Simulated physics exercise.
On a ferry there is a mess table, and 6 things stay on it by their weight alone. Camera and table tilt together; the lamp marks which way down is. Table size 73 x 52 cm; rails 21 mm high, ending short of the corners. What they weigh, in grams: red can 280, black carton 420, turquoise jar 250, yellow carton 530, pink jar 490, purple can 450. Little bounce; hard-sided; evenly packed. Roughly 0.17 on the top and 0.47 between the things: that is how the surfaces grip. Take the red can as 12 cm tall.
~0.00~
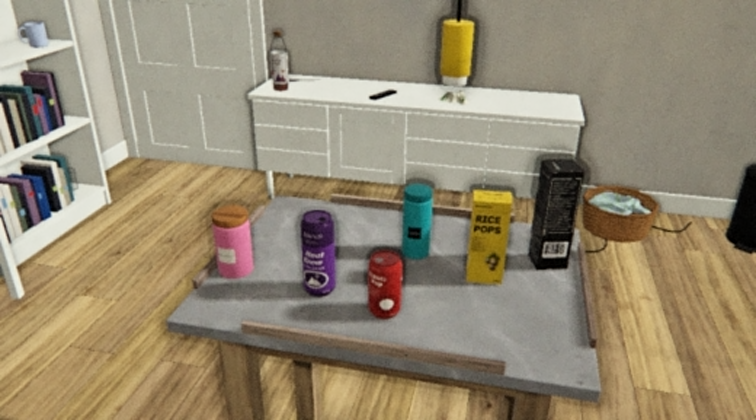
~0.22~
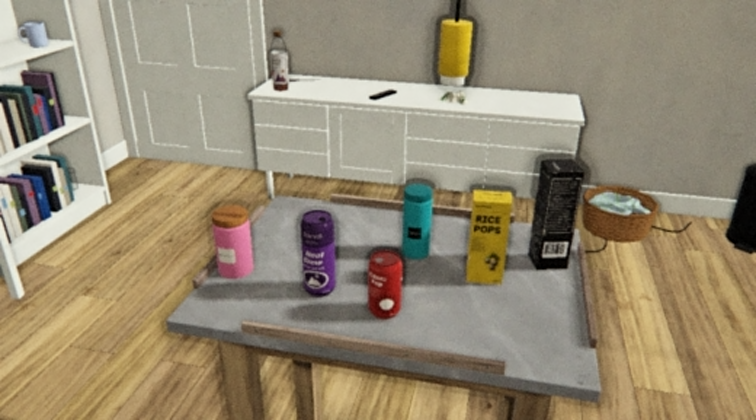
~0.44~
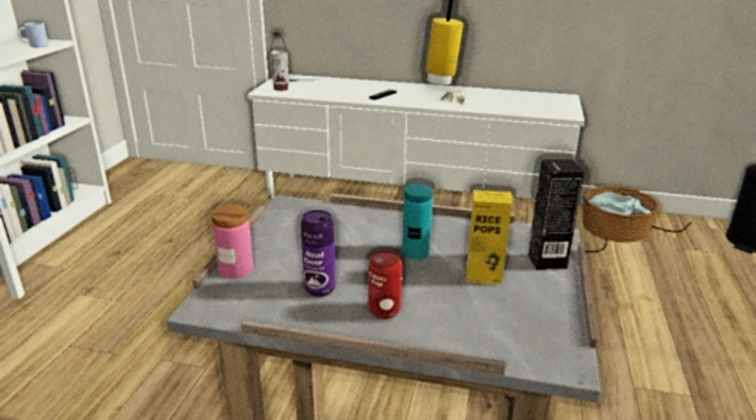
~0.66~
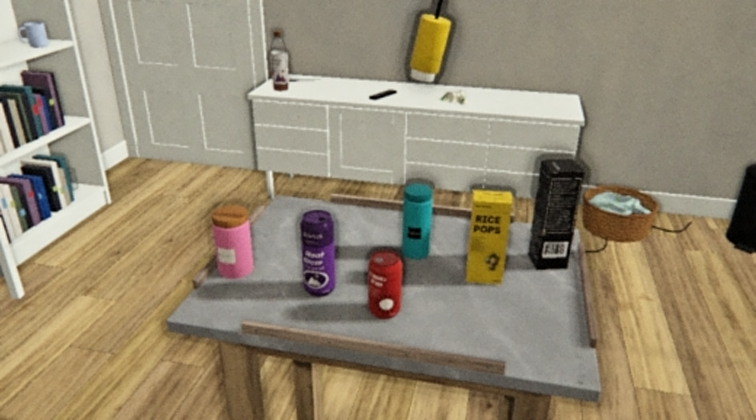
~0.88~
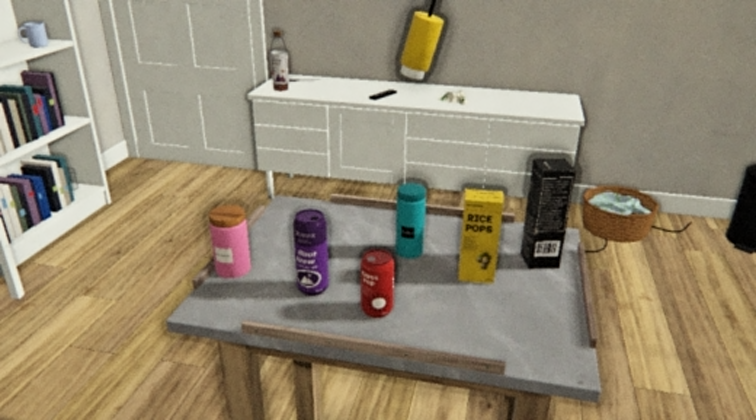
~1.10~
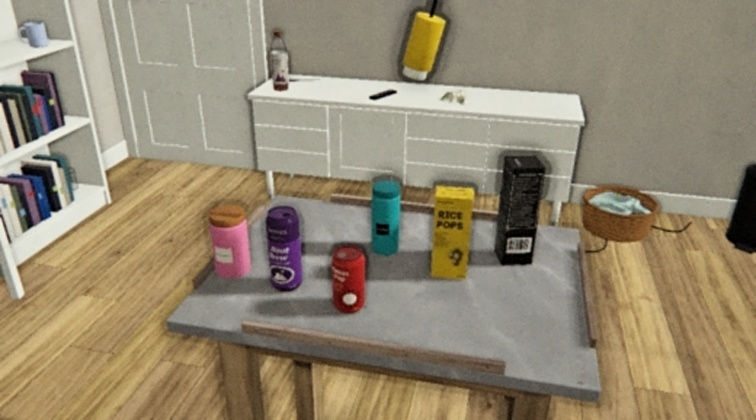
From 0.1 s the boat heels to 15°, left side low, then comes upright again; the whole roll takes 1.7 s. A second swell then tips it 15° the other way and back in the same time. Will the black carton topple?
No.
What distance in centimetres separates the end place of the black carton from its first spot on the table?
It ends up around 0 cm from its start.
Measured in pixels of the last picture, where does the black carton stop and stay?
Around (554, 215).
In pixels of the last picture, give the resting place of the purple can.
Around (378, 267).
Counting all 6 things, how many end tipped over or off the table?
It adds up to 0.
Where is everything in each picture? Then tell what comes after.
Boat level; black carton (555, 216); red can (385, 285), in the first picture.
Floor tilted 1°, left side down; yellow carton (488, 238); pink jar (233, 242), in the second picture.
Floor tilted 5°, left side down; purple can (318, 255); red can (385, 285), in the third picture.
Floor tilted 11°, left side down; turquoise jar (417, 222); yellow carton (488, 238), in the fourth picture.
Floor tilted 15°, left side down; black carton (546, 215) shifted 2 cm; pink jar (230, 242), in the fifth picture.
Floor tilted 14°, left side down; black carton (518, 212) shifted 7 cm; red can (349, 280) shifted 7 cm, in the sixth picture.
Around 1.40 s, floor tilted 7°, left side down; black carton shifted 20 cm near (458, 205); turquoise jar shifted 19 cm; yellow carton shifted 19 cm.
Around 2.80 s, floor tilted 14°, right side down; black carton shifted 21 cm near (453, 204); yellow carton shifted 20 cm; turquoise jar shifted 20 cm.
Around 3.10 s, floor tilted 7°, right side down; black carton shifted 8 cm near (512, 211); pink jar shifted 18 cm; yellow carton shifted 8 cm.
Finally (4.0 s), not toppled but over 5 cm from the start, pink jar and purple can; the other 4 still in place (within 5 cm). In the last view, black carton near (554, 215).
